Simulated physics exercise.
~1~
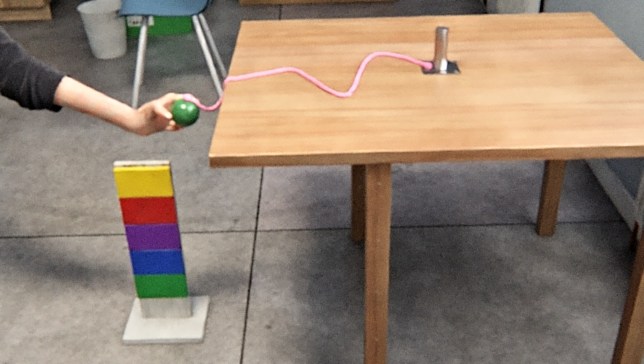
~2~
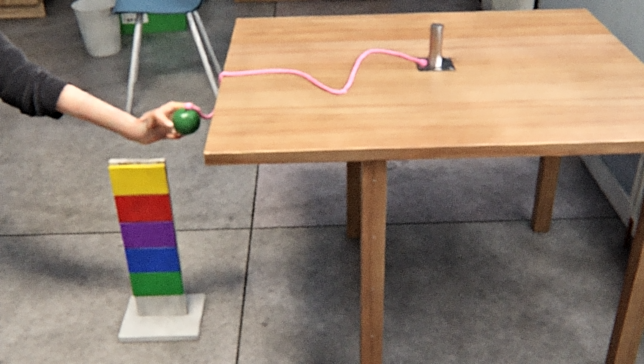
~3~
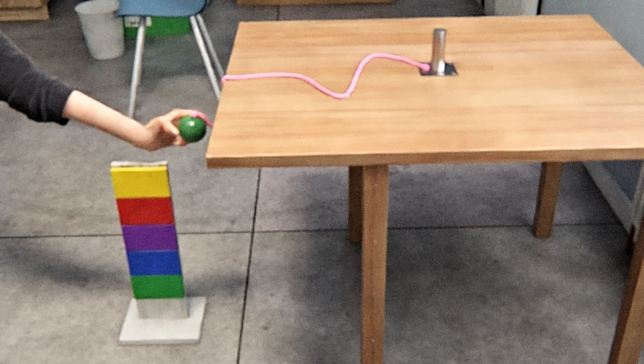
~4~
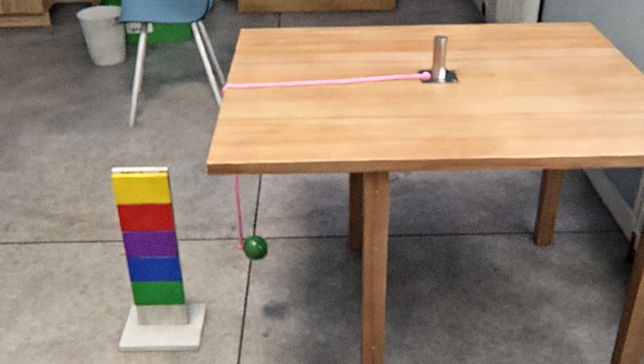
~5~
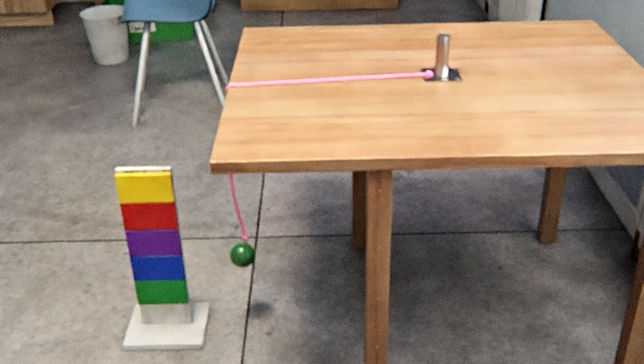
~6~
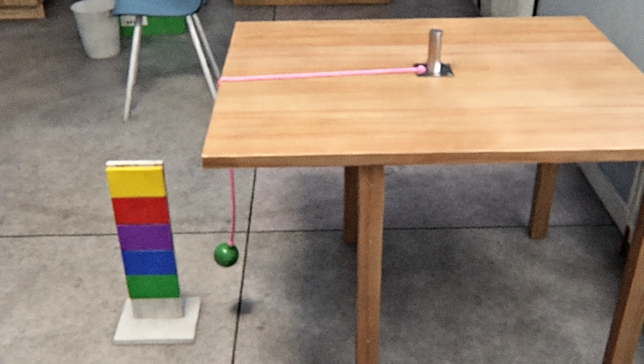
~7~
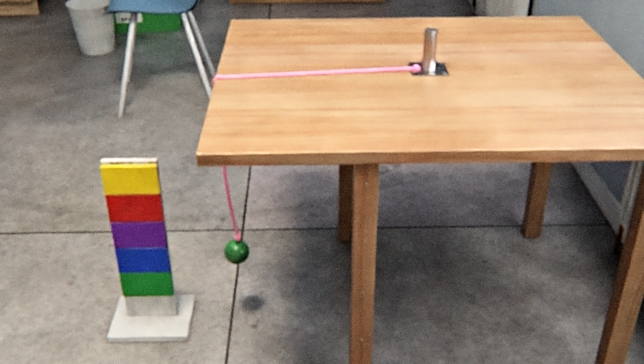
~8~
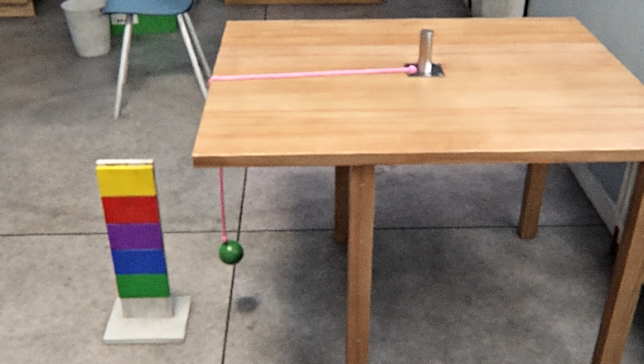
The footage shows a hand holding a green ball on a pink cord past a table's left edge, beside a board with five coloured bands. The hand lets go and leaves, the ball drops and sways slightly on the taut cord, and it ends hanging level with the blue band.
